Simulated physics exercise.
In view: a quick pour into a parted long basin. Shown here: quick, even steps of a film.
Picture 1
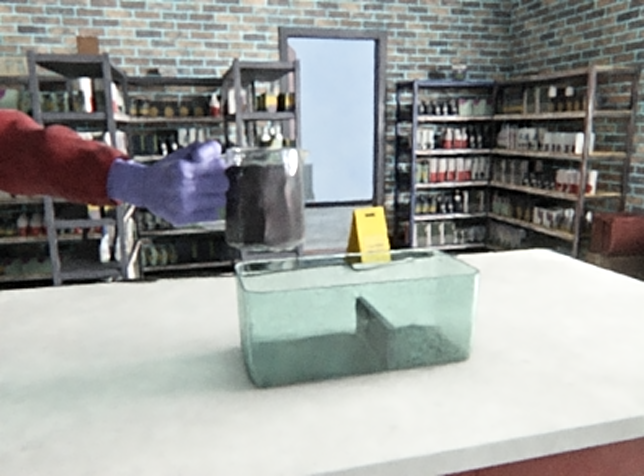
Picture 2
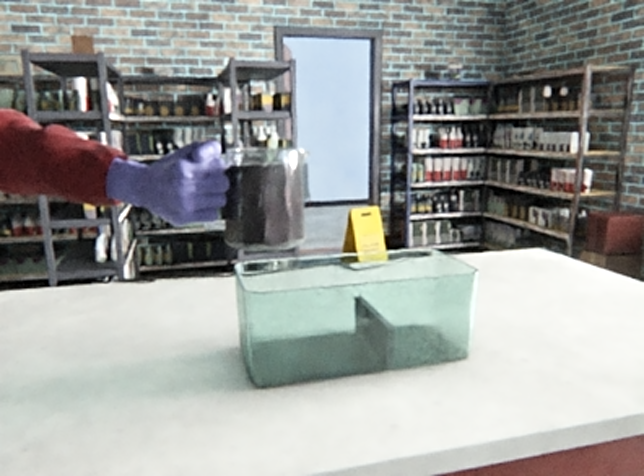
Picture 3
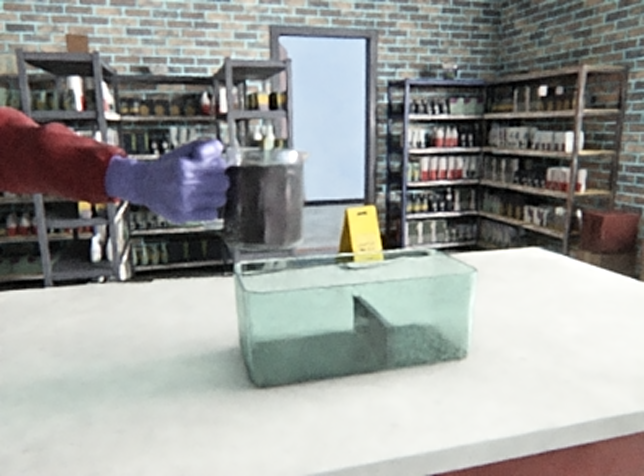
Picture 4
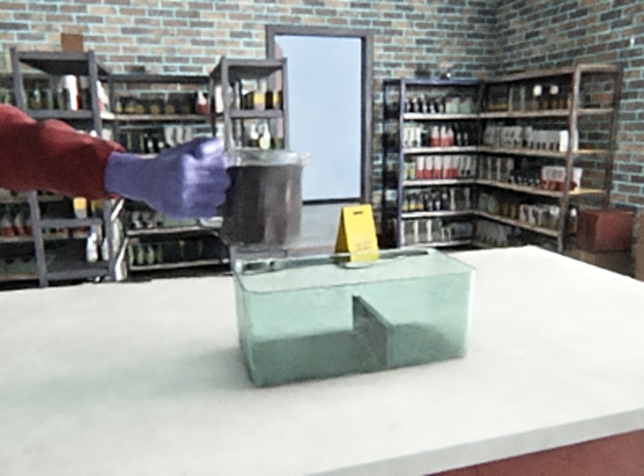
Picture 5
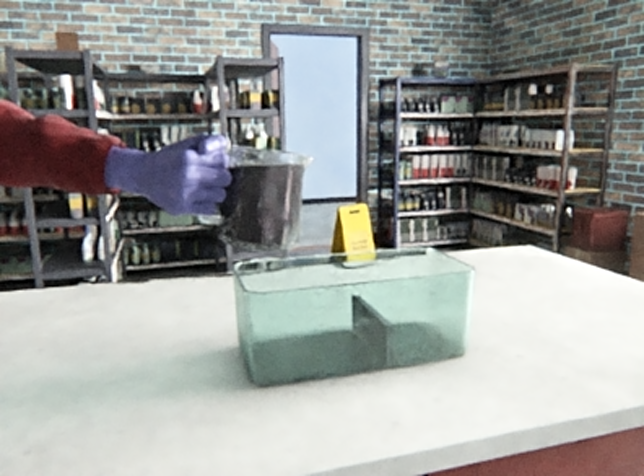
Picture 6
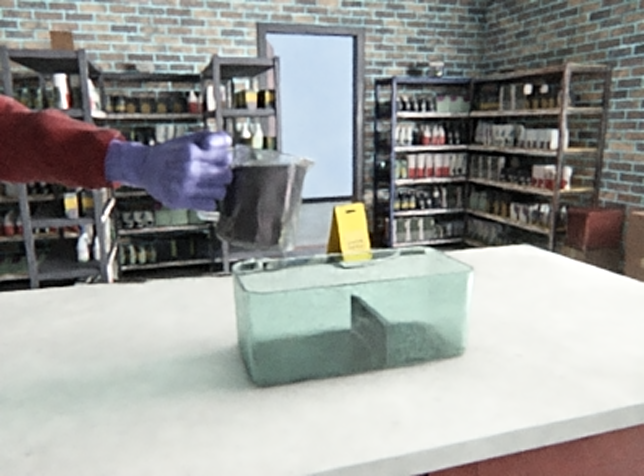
In a room lined with shelves, a gloved hand slightly tilts a jug of dark liquid rightward above a divided basin.
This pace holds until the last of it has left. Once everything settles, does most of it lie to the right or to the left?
The largest amount gathers in the left chamber.
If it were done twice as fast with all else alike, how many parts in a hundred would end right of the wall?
I'd estimate about 5 percent ends up there.
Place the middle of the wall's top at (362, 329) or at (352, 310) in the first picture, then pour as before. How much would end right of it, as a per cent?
Roughly 55 per cent first and roughly 65 per cent second.
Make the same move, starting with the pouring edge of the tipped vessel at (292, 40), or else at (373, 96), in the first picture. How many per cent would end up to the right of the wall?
First place gives some 40 %, second place some 75 %.
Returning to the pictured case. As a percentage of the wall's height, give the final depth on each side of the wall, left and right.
Once it is still, the left part shows 40 per cent and the right part 10.
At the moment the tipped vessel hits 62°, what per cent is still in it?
I'd put it near 85 %.
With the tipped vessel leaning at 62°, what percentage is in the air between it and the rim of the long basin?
Close to 10 per cent.
A moment on, the tilt is 62° and 84 per cent is still to pour, 5 is left of the wall and 1 right of it.
Next, the tilt is 96° and 34 per cent is still to pour, 37 is left of the wall and 16 right of it.
Then the tilt is 107° and 4 per cent is still to pour, 76 is left of the wall and 17 right of it.
Later the tilt is 107° and 0 per cent is still to pour, 82 is left of the wall and 18 right of it.
At rest 82 per cent lies left of the wall, 18 right of it and 1 outside.
